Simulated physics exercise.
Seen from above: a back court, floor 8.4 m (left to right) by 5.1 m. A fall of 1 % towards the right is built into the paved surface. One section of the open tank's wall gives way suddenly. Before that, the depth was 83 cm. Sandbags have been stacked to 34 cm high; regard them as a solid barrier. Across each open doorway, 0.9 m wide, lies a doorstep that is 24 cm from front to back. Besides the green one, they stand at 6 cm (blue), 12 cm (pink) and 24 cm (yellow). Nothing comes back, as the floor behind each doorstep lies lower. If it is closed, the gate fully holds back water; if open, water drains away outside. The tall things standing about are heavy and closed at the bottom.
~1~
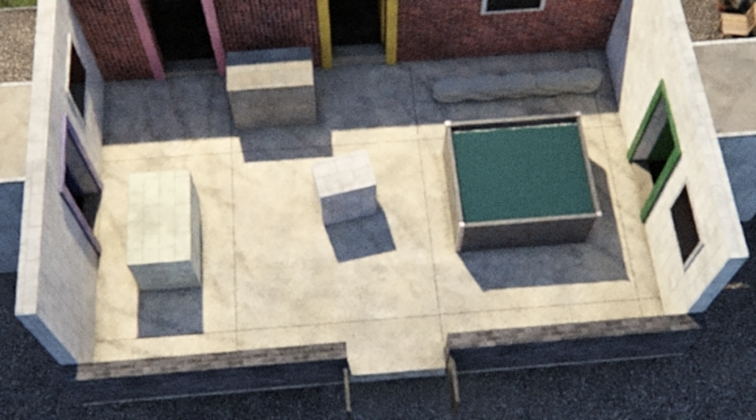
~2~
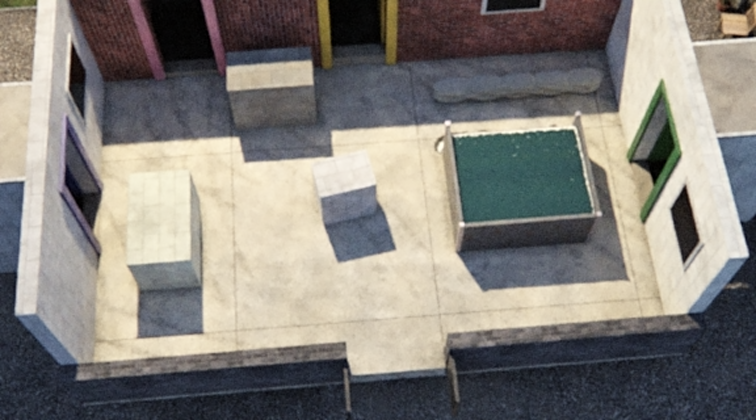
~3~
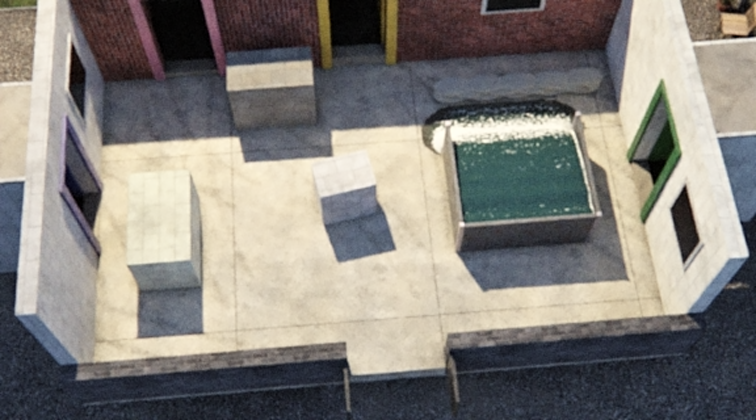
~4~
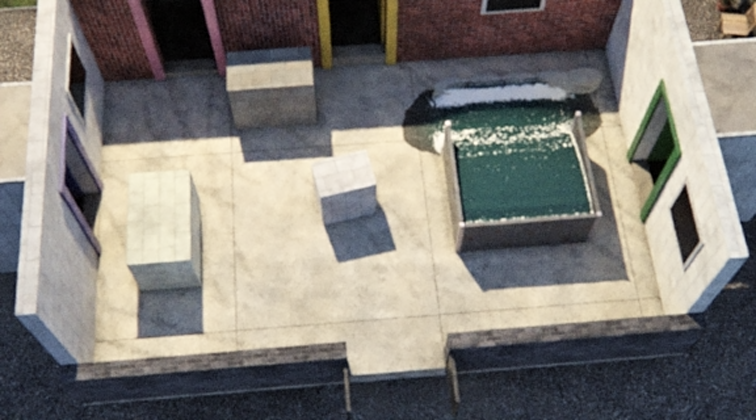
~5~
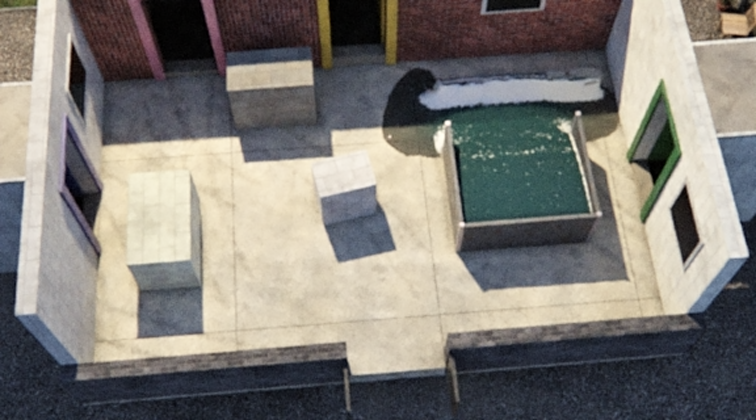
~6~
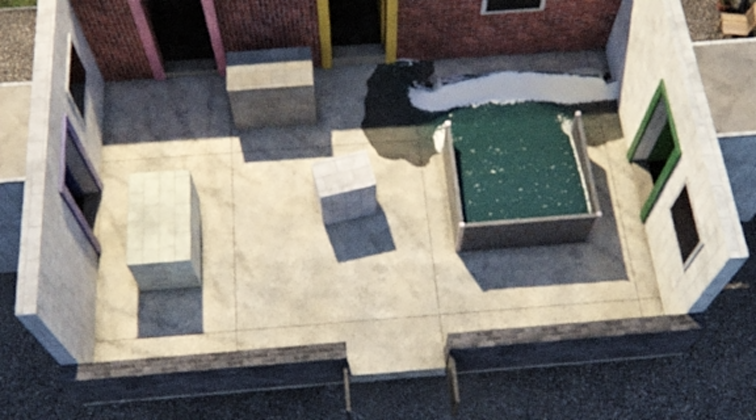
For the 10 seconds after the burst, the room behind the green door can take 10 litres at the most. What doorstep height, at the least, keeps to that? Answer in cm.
I would say about 7.5 cm.
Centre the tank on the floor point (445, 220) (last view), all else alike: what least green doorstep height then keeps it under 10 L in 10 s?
Then about 9.5 centimetres at the least.
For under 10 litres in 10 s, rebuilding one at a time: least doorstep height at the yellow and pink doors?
Roughly 18 cm for the yellow door and roughly 7.5 cm for the pink door.
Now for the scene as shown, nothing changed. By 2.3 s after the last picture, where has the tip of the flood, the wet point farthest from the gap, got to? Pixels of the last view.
At about (105, 84).
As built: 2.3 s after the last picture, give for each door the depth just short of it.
Centimetres: Blue = 0, green = 10, pink = 10, yellow = 14.
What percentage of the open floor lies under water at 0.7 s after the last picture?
25 %.
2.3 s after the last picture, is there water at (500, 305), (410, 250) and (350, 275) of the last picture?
Listed order - unwetted, unwetted, unwetted.
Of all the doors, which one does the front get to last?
The blue one comes last.
Then, 0.7 s after the last picture water covers 25 % of the floor, deepest (55 cm) near (610, 96); 5 cm at the green door, 0 litres in over its 10 cm doorstep.
Then, 2.3 s after the last picture water covers 50 % of the floor, deepest (30 cm) near (600, 51); 10 cm at the green door, 1 litre in over its 10 cm doorstep.
Then, 9.3 s after the last picture water covers 95 % of the floor, deepest (10 cm) near (655, 300); 5 cm at the green door, 2 litres in over its 10 cm doorstep.
At the green door as built, the water peaked near 11 cm, 2.1 s after the last picture.
Run again over the same 10 s with other heights there, 14 litres in over 6.5 cm, 5 litres over 8.5 cm. The limit of 10 litres is kept from about 7.5 cm up.
